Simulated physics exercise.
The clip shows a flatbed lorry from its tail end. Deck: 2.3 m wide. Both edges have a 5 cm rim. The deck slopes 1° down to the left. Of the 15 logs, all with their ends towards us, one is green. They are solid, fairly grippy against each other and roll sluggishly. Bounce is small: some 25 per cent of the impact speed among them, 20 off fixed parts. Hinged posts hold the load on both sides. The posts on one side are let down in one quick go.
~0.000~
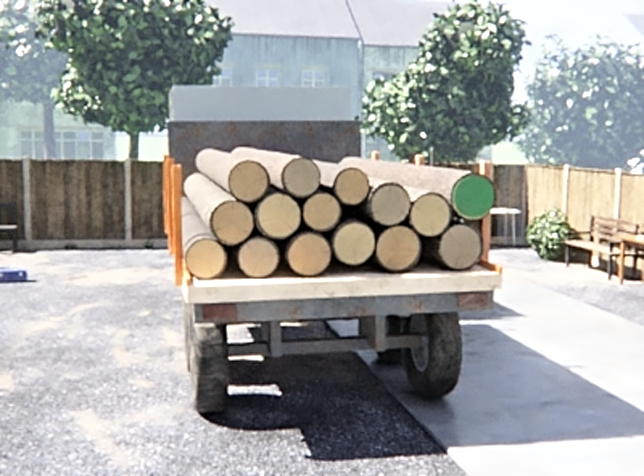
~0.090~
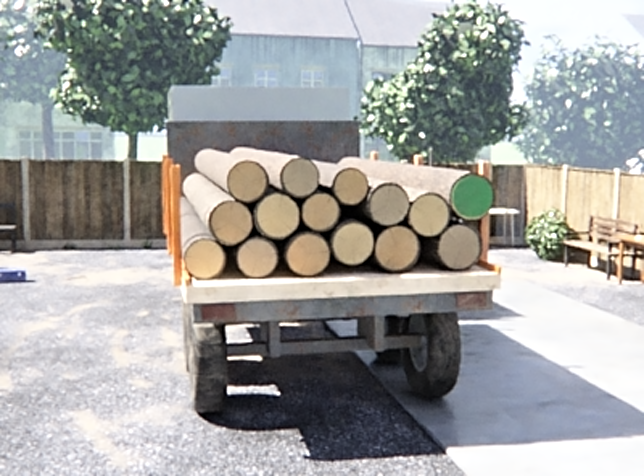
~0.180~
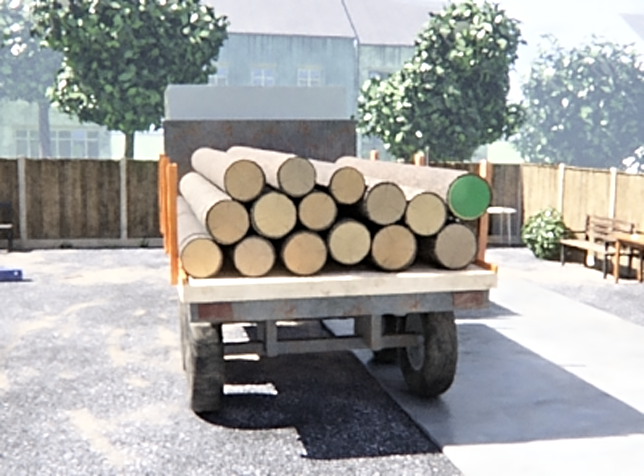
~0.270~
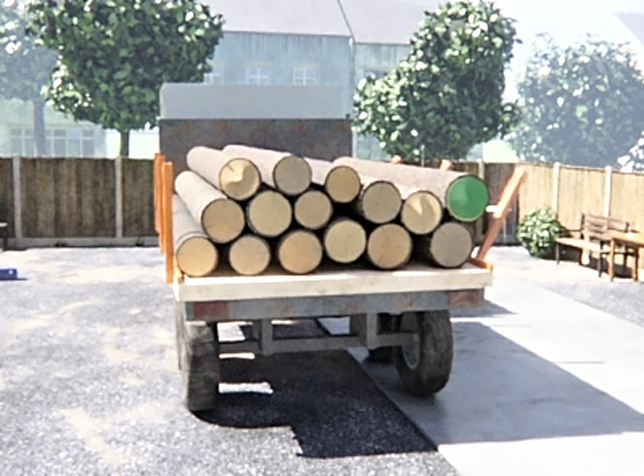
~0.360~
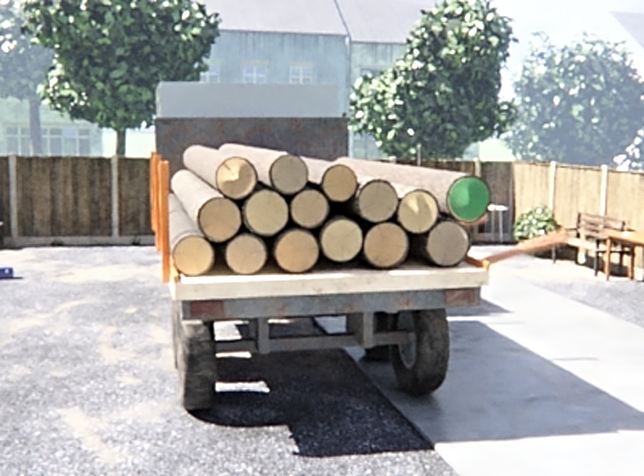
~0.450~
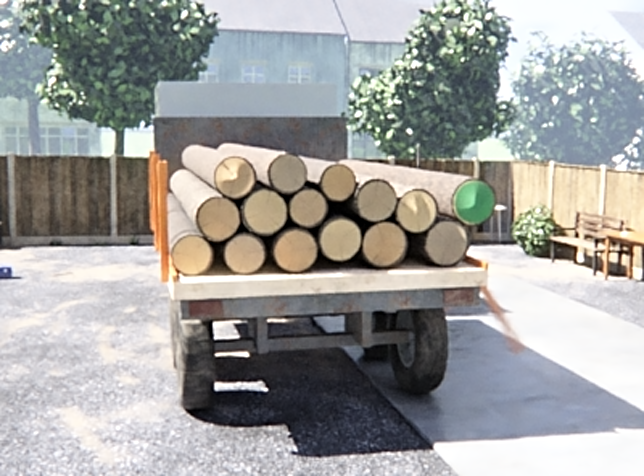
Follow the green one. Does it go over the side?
Green falls off.
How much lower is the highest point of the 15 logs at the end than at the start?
Some 0 cm lower.
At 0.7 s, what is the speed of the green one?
Roughly 2.0 m/s.
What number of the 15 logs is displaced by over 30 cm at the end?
In all, 1.
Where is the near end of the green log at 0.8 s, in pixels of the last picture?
Near (514, 263).
Then, 0.7 s in, green is dropping off the right side; 1 off so far.
Then, 0.8 s in, green is dropping off the right side; 1 off so far.
Then, 0.9 s in, green is dropping off the right side; 1 off so far.
Then, 1.0 s in, green is dropping off the right side; 1 off so far.
In the end (2.7 s), green is down on the right; 1 off so far.
